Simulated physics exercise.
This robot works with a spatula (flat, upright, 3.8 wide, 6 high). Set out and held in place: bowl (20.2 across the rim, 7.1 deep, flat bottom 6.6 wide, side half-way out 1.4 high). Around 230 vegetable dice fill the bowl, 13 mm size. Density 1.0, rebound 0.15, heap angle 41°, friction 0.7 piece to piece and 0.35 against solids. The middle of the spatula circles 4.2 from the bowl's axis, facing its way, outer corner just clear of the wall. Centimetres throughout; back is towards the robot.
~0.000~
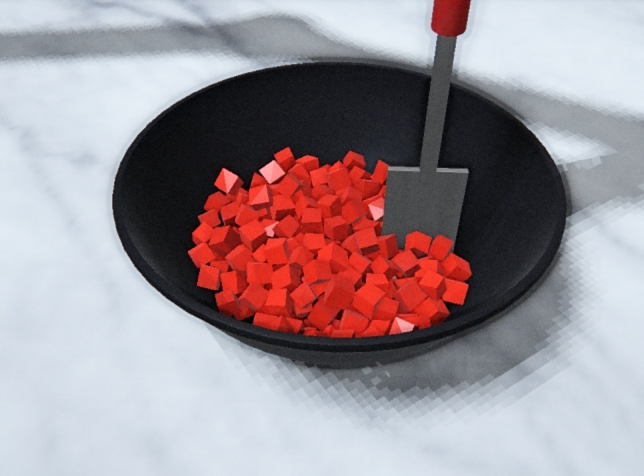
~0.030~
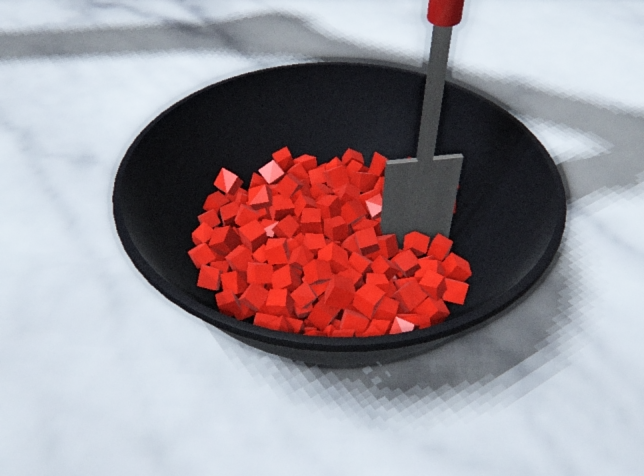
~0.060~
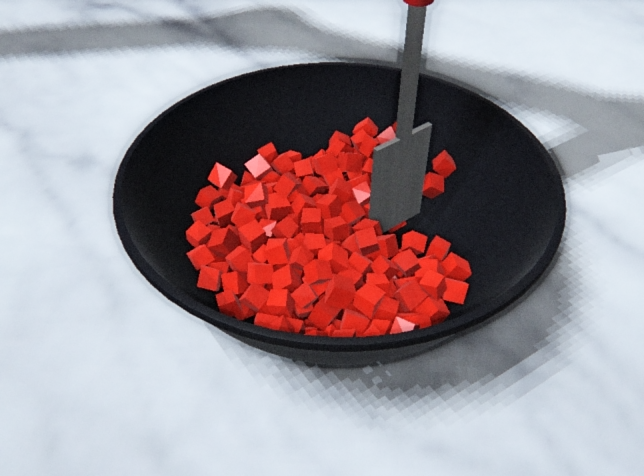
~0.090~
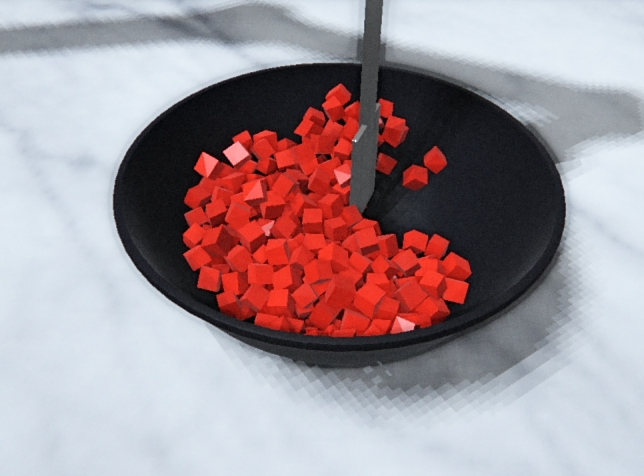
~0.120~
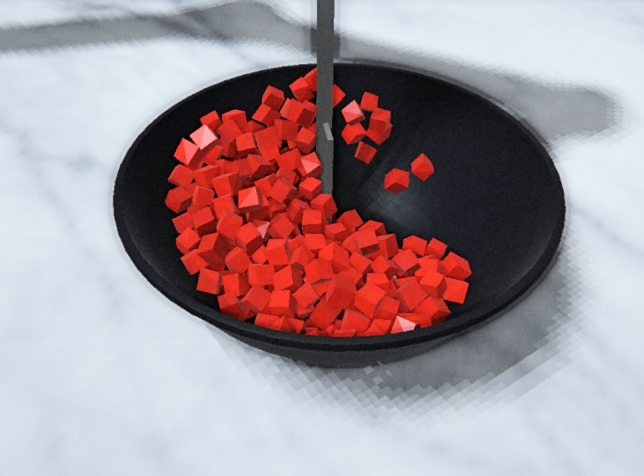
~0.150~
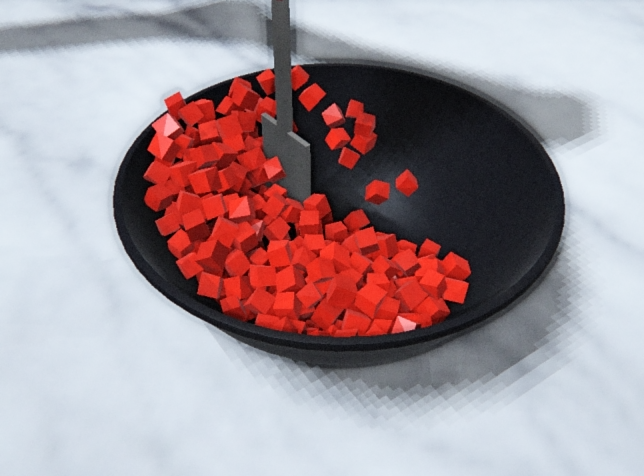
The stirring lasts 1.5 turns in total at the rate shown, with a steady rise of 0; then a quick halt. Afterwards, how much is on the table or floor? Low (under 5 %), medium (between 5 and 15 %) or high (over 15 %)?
On the table or floor the share is high, over 15 %.
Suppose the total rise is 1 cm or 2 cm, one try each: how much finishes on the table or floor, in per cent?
Some 25 and 20 per cent.
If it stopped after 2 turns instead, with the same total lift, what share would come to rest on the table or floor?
Then about 25 per cent.
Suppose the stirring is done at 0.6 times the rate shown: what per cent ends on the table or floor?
Some 10 per cent.
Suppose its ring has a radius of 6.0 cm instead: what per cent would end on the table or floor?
In that case some 35 per cent.
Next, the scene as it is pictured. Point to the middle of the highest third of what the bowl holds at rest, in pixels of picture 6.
At about (246, 252).
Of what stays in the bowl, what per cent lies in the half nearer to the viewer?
Some 55 per cent.
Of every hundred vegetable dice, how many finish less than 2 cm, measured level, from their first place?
Roughly 5 per cent.
After 0.30 s, 286° round, highest piece 11 above the table; 207 in the bowl, 2 on the table or floor, 23 in flight or on the tool.
After 0.46 s, 82° round, highest piece 9 above the table; 194 in the bowl, 30 on the table or floor, 8 in flight or on the tool.
After 0.74 s, 180° round, highest piece 7 above the table; 183 in the bowl, 48 on the table or floor, 1 in flight or on the tool.
After 1.44 s, 180° round, highest piece 6 above the table; 183 in the bowl, 49 on the table or floor.
At rest, 183 in the bowl, 49 on the table or floor. That is 21 % on the table or floor.
